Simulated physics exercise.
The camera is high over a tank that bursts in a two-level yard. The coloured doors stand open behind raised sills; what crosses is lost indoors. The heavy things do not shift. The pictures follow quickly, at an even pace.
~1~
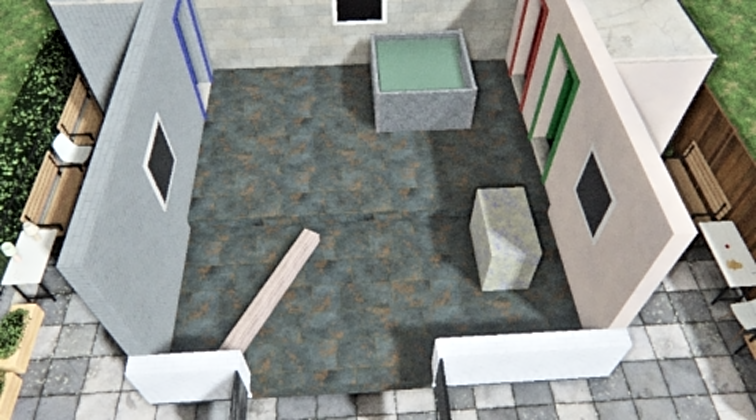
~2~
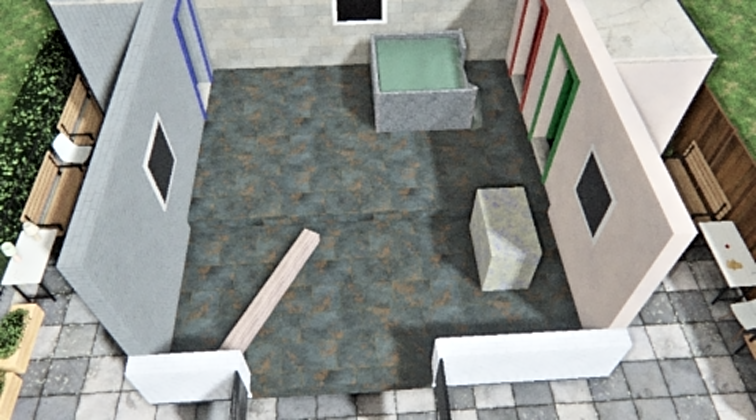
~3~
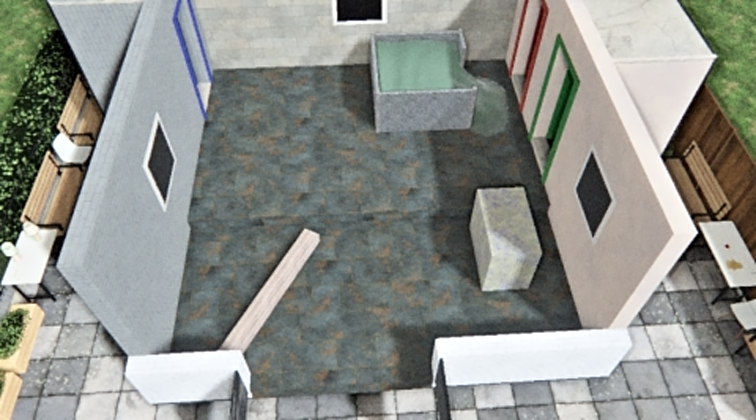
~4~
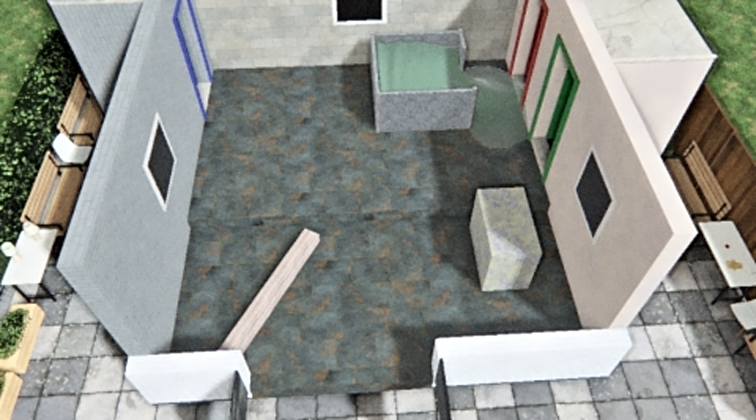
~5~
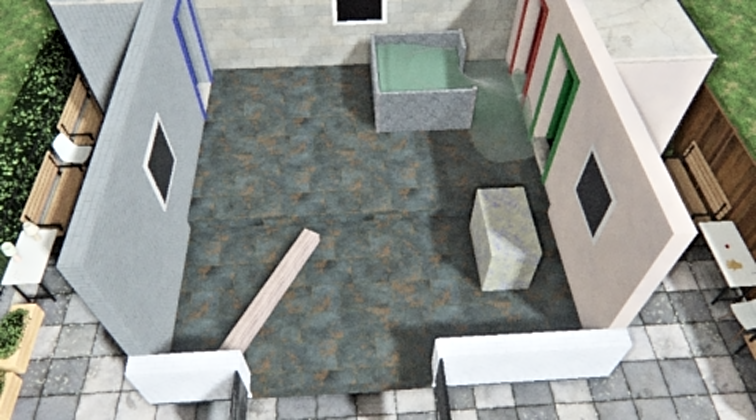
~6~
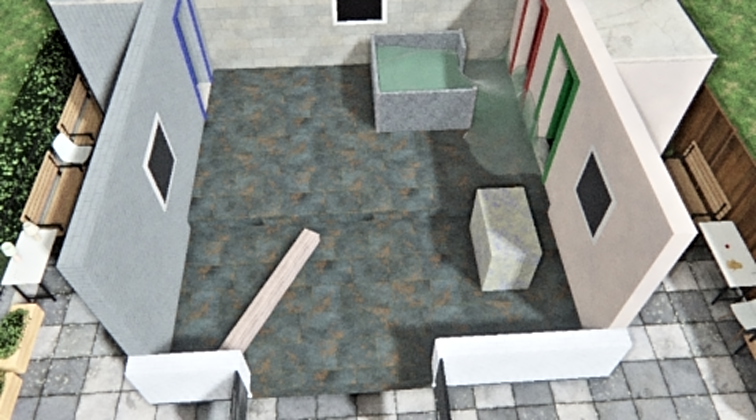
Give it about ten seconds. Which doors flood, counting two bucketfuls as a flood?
One by one: The red door takes more than that; the green door takes more than that; the blue door stays under that.
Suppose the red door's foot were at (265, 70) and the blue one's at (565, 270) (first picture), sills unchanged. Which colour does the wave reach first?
That is the green-painted one.
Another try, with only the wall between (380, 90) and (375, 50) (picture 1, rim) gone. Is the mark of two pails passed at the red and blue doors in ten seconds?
In short: Red door takes less, blue door lets more in.
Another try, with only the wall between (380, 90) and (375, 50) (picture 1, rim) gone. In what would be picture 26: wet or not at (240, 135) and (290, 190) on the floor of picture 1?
As listed: Awash, flooded.
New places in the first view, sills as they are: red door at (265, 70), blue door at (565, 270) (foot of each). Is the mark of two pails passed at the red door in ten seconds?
In short: Red takes less.
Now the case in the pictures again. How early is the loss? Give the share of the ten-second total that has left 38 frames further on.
Some 75 per cent.
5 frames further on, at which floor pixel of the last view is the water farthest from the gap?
Close to (559, 277).
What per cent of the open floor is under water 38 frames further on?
Roughly 55 per cent.
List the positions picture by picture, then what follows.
The first frame shows the water tank at (421, 64) is whole and still.
In the second frame, the front is at a hidden place, out from the gap at (464, 95).
In the third frame, the front is at (495, 86), out from the gap at (463, 96).
In the fourth frame, the front is at (511, 78), out from the gap at (463, 97).
In the fifth frame, the front is at (506, 61), out from the gap at (463, 97).
In the sixth frame, water pours out at (463, 97) and has run to (541, 173).
A moment on, water covers 15 % of the floor; the red door far over two buckets in, the green door under two buckets in, the blue door not reached.
Next, water covers 20 % of the floor; the red door far over two buckets in, the green door over two buckets in, the blue door not reached.
Then, water covers 40 % of the floor; the red door far over two buckets in, the green door over two buckets in, the blue door not reached.
Later, water covers 55 % of the floor; the red door far over two buckets in, the green door over two buckets in, the blue door wet at the sill, nothing in.
In the end, water covers 65 % of the floor; the red door far over two buckets in, the green door over two buckets in, the blue door wet at the sill, nothing in.
